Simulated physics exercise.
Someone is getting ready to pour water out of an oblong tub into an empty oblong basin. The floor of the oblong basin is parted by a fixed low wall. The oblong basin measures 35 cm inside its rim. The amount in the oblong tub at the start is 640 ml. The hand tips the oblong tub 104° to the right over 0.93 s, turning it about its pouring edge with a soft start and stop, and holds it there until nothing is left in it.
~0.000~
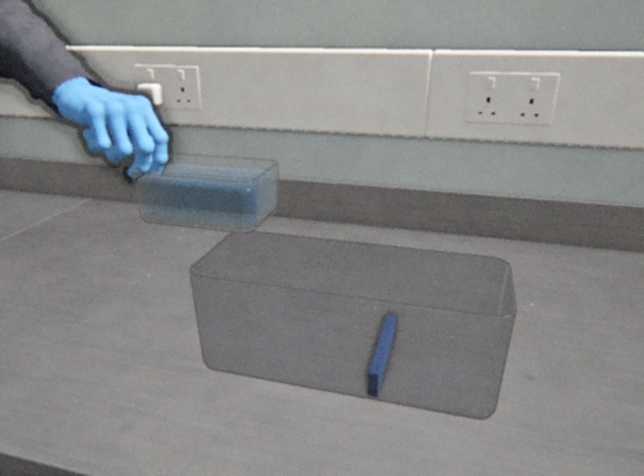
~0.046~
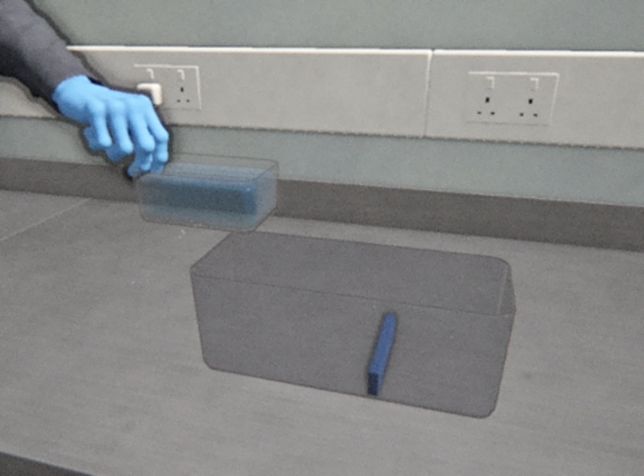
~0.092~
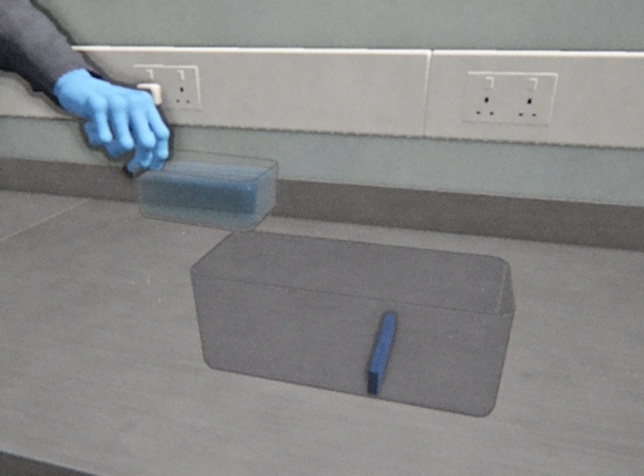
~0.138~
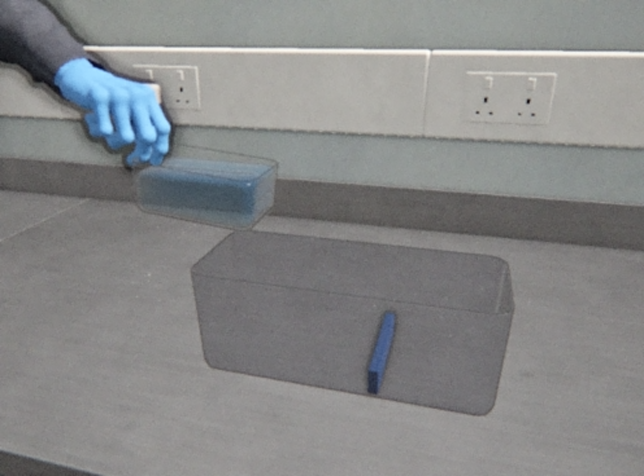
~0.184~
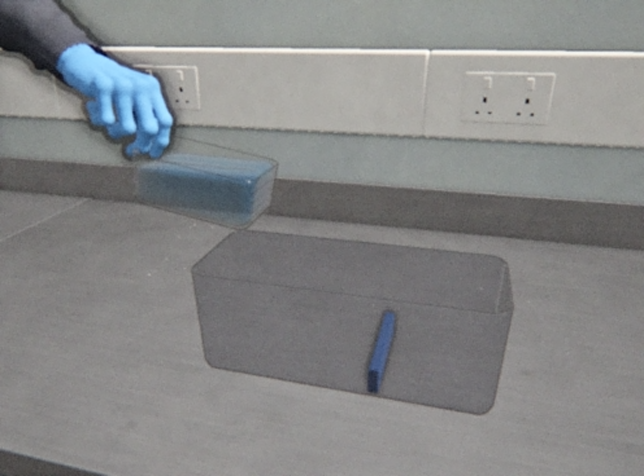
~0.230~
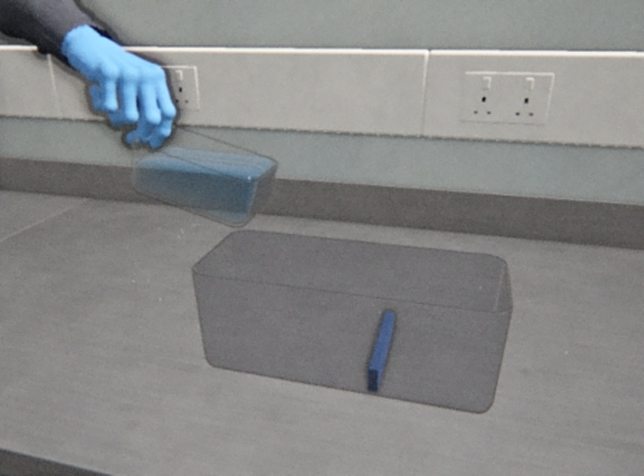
A blue-gloved hand slowly tilted a small, clear tub of bluish water to the right, its left side rising, above a larger see-through basin with a dark blue bar inside that stayed still.
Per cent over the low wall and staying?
32 per cent.
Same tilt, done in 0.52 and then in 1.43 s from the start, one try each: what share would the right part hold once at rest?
The first try gives 40 percent and the second 15 percent.
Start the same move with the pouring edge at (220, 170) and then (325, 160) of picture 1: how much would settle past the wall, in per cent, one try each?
It comes to 20 per cent, and then 70 per cent.
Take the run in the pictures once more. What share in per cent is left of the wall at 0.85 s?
Near 54 in a hundred.
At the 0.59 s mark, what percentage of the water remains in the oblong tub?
Some 36 % of it is still there.
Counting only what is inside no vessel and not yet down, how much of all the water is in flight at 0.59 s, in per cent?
Some 46 per cent, I reckon.
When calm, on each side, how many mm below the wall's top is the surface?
Left 18 mm, right 20 mm.
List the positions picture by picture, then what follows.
In the first picture, tilt 0°; pouring edge (267, 173); surface from (156, 170) to (267, 179); the oblong basin's rim runs from (212, 251) to (512, 288); the wall's top is at (383, 343).
In the second picture, tilt 1°; pouring edge (267, 173); surface from (156, 169) to (267, 178).
In the third picture, tilt 2°; pouring edge (267, 173); surface from (156, 168) to (267, 176).
In the fourth picture, tilt 6°; pouring edge (267, 173); surface from (156, 164) to (267, 173).
In the fifth picture, tilt 10°; pouring edge (267, 173); surface from (155, 159) to (268, 170).
In the sixth picture, tilt 15°; pouring edge (267, 174); surface from (154, 153) to (269, 167); 1 per cent is over the edge.
After 0.59 s the tilt is 73° and 36 per cent is still to pour, 17 is left of the wall and 0 right of it.
After 0.85 s the tilt is 102° and 5 per cent is still to pour, 53 is left of the wall and 33 right of it.
After 1.13 s the tilt is 104° and 0 per cent is still to pour, 64 is left of the wall and 30 right of it.
After 1.43 s the tilt is 104° and 0 per cent is still to pour, 65 is left of the wall and 31 right of it.
In the end 64 per cent lies left of the wall, 32 right of it and 5 outside.
